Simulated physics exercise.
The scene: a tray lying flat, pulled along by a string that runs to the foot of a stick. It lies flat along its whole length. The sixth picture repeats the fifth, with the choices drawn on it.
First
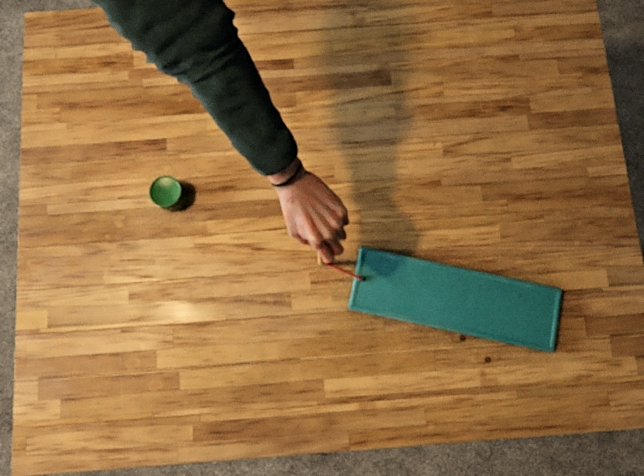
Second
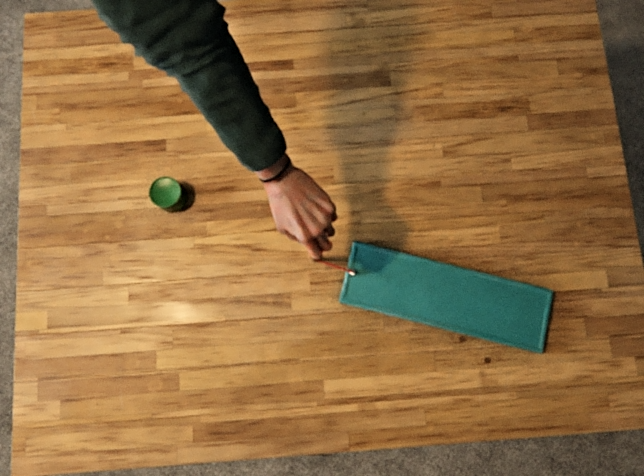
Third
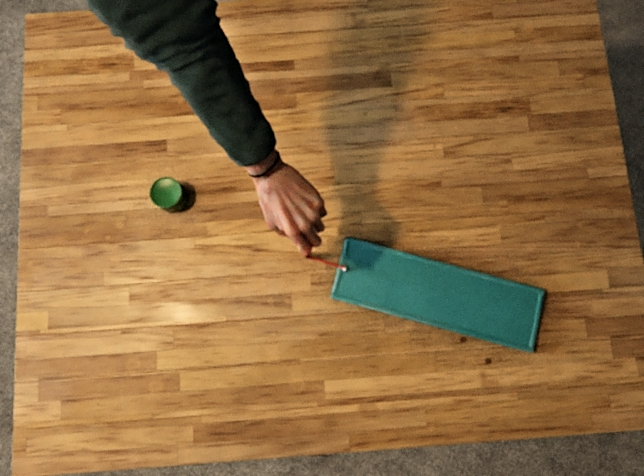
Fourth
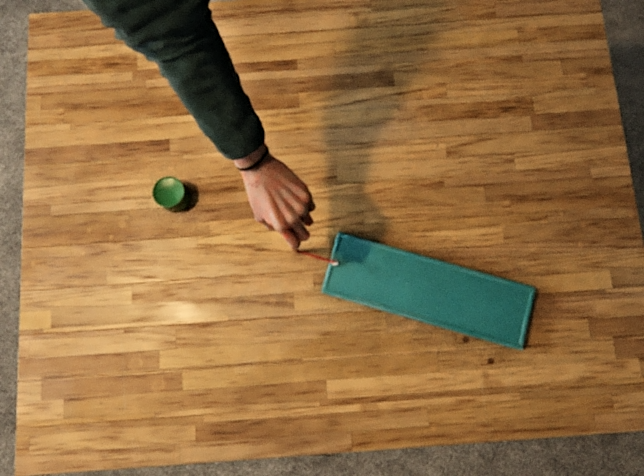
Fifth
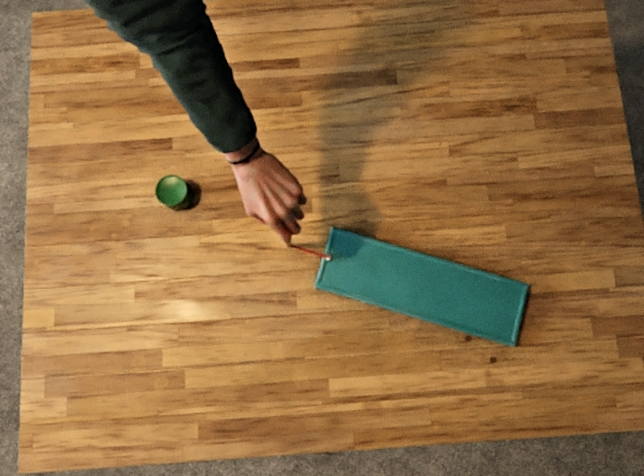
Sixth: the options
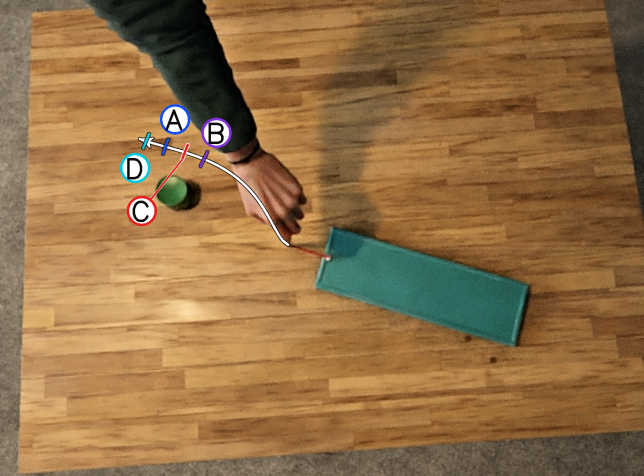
Turquoise tray sliding slowly left across a wooden tabletop as a hand pulls it by a string, a green tub sitting nearby.
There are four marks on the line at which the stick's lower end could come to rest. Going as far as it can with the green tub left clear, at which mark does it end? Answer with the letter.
Mark C.
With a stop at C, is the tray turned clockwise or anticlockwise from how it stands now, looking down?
For that mark, clockwise.
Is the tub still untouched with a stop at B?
For that mark, yes.
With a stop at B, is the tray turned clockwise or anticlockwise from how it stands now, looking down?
Clockwise.
On the marked copy, A at (166, 147); B at (204, 159); C at (185, 152); D at (146, 141); the route from (288, 245) via (228, 171) to (140, 139).
Taking C. A third of the way, foot of the stick (260, 203), middle of the tray (382, 266).
Two thirds of the way, foot of the stick (225, 170), middle of the tray (340, 239).
When it is over, foot of the stick (185, 153), middle of the tray (301, 217); nothing has been touched.
As for the rest, A is too far, the tub has been hit; B is safe but short; D is too far, the tub has been hit.
